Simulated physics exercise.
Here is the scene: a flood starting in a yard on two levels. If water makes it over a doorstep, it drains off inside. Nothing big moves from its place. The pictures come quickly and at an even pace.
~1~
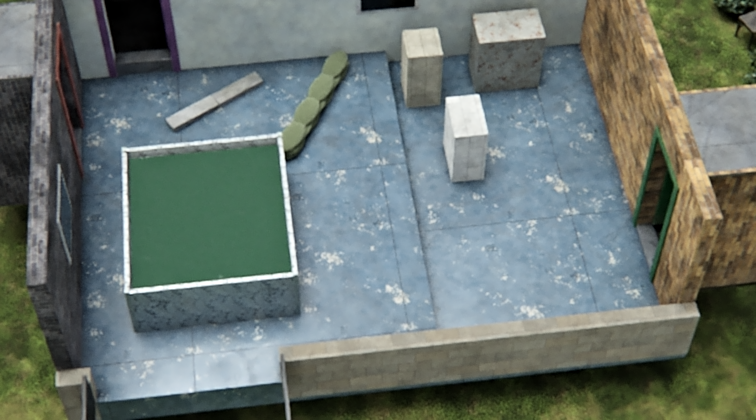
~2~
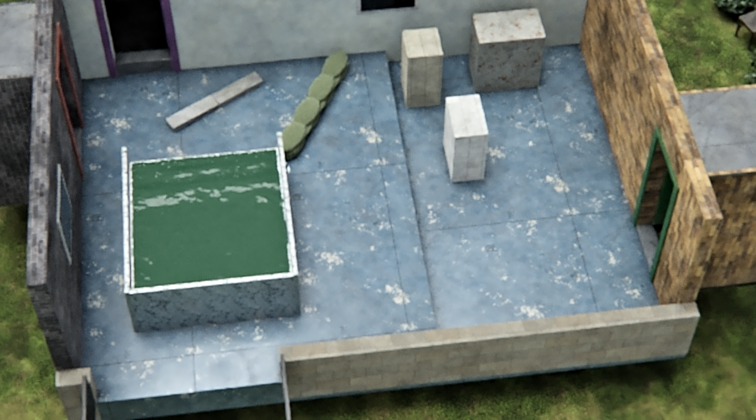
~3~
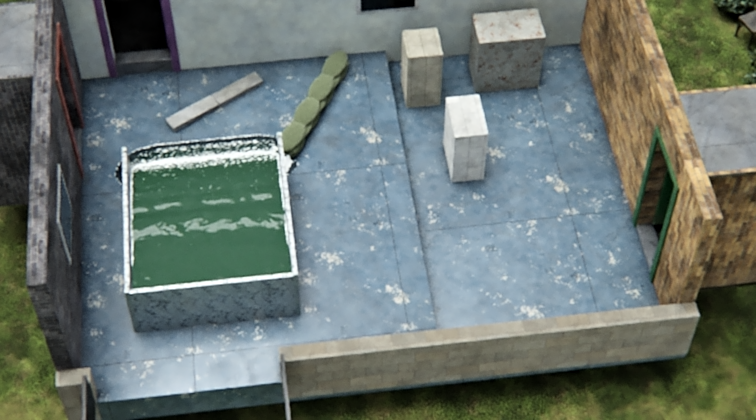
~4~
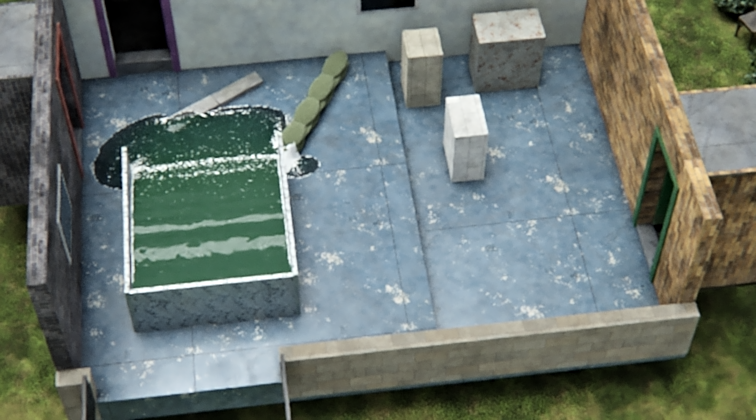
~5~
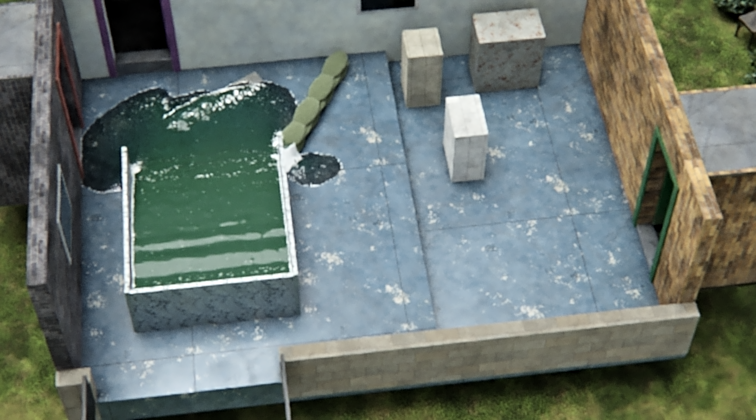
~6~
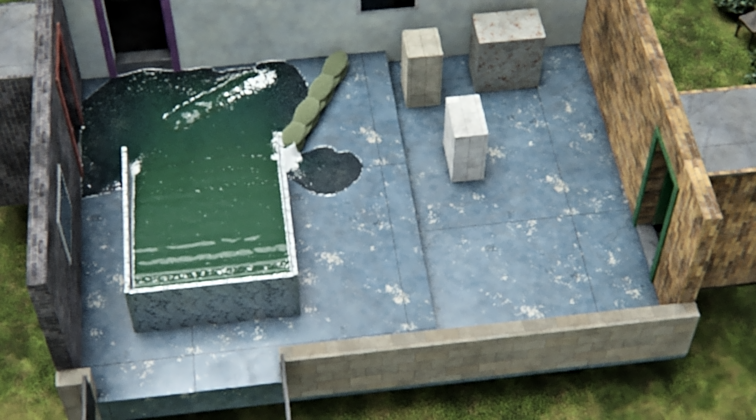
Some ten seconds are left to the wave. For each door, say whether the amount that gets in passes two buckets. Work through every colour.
Purple door: Yes, green door: No, red door: Yes.
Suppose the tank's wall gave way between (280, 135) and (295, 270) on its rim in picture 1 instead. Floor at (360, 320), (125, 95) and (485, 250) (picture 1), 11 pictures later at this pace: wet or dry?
The first spot is swamped, the second spared, the third swamped.
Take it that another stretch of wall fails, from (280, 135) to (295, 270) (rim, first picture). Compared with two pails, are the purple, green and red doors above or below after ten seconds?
Here's how it goes: The purple door comes in low, the green door overshoots, the red door comes in low.
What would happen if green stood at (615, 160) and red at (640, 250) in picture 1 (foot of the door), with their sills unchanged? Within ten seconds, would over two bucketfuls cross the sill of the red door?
Result: Red door remains below.
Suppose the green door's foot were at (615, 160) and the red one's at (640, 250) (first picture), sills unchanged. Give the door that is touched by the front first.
I'd go with the door marked purple.
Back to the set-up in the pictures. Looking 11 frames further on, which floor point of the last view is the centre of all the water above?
Around pixel (213, 162) of the last picture.
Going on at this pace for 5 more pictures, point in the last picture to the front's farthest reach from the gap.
The farthest point of the front sits at (394, 68).
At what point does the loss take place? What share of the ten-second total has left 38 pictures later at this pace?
Close to 65 per cent, I'd say.
A moment on, water covers 25 % of the floor; the purple door over two buckets in, the green door not reached, the red door under two buckets in.
Next, water covers 30 % of the floor; the purple door far over two buckets in, the green door not reached, the red door over two buckets in.
Then, water covers 50 % of the floor; the purple door far over two buckets in, the green door not reached, the red door far over two buckets in.
Later, water covers 75 % of the floor; the purple door far over two buckets in, the green door wet at the sill, nothing in, the red door far over two buckets in.
In the end, water covers 75 % of the floor; the purple door far over two buckets in, the green door wet at the sill, nothing in, the red door far over two buckets in.
